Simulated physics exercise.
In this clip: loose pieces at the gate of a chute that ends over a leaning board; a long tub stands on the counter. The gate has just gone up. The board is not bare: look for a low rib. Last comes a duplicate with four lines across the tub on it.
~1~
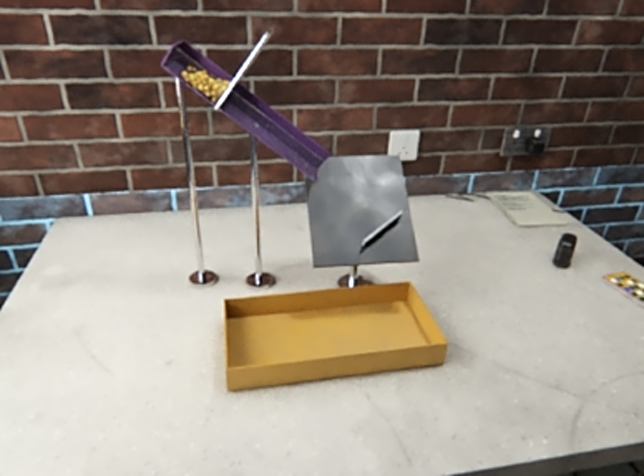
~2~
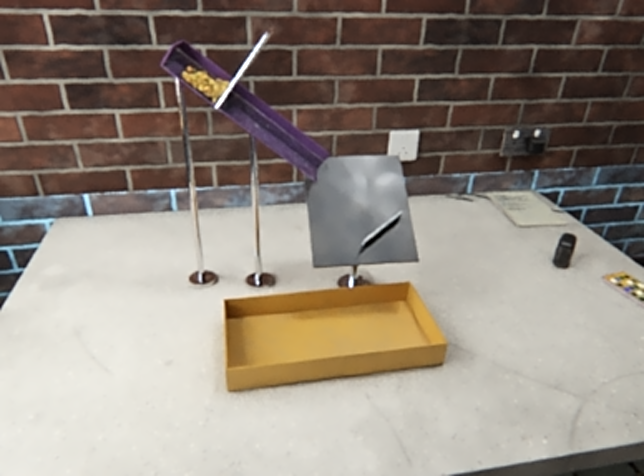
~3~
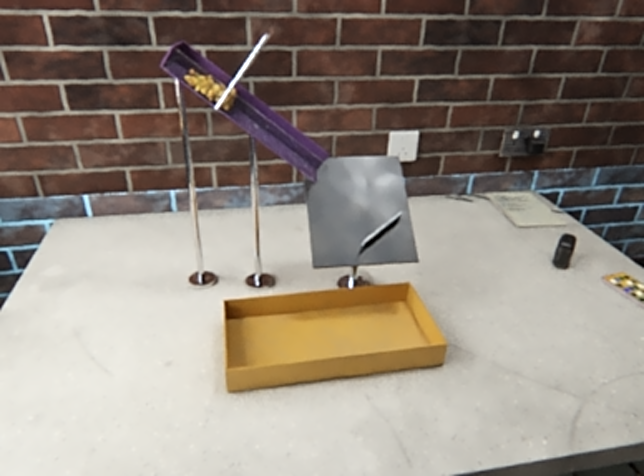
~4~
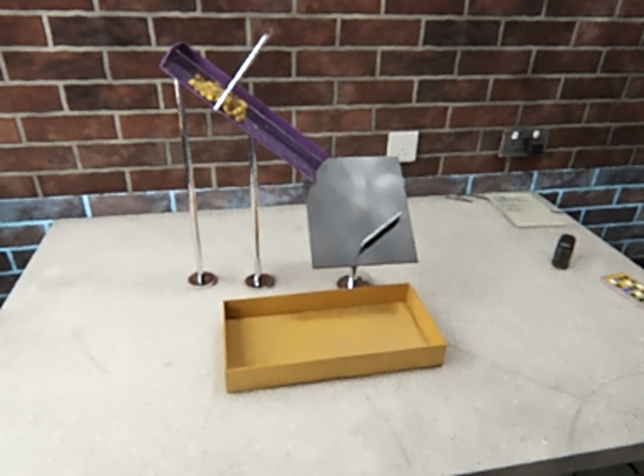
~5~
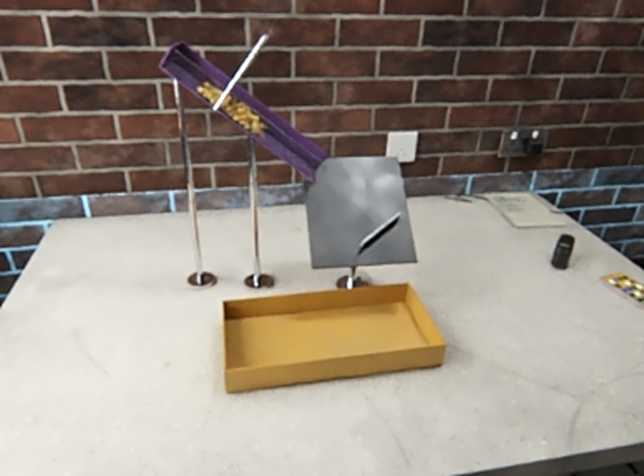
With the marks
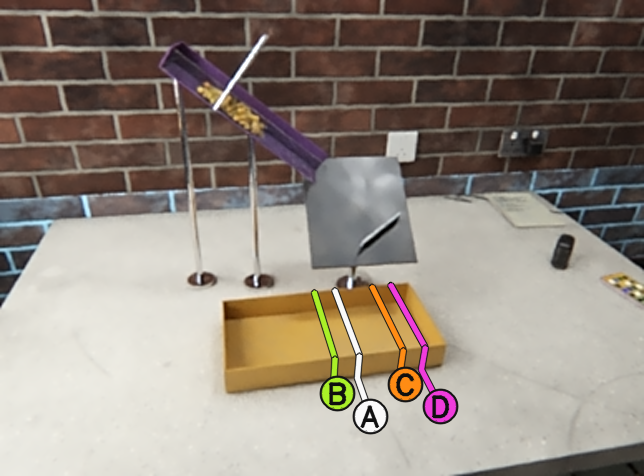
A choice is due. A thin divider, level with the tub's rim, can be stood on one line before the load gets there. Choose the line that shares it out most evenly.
Best: A.
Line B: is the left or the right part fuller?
More lands on the right.
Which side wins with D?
More lands on the left.
On the marked copy, line A crosses the front rim at (359, 354); line B crosses the front rim at (334, 357); line C crosses the front rim at (402, 349); line D crosses the front rim at (424, 346).
If A is chosen, of what is caught, about a third on the left of the divider, about two thirds on the right.
If B is chosen, of what is caught, a stray few on the left of the divider, nearly all on the right.
If C is chosen, of what is caught, nearly all on the left of the divider, a small part on the right.
If D is chosen, of what is caught, nearly all on the left of the divider, a stray few on the right.
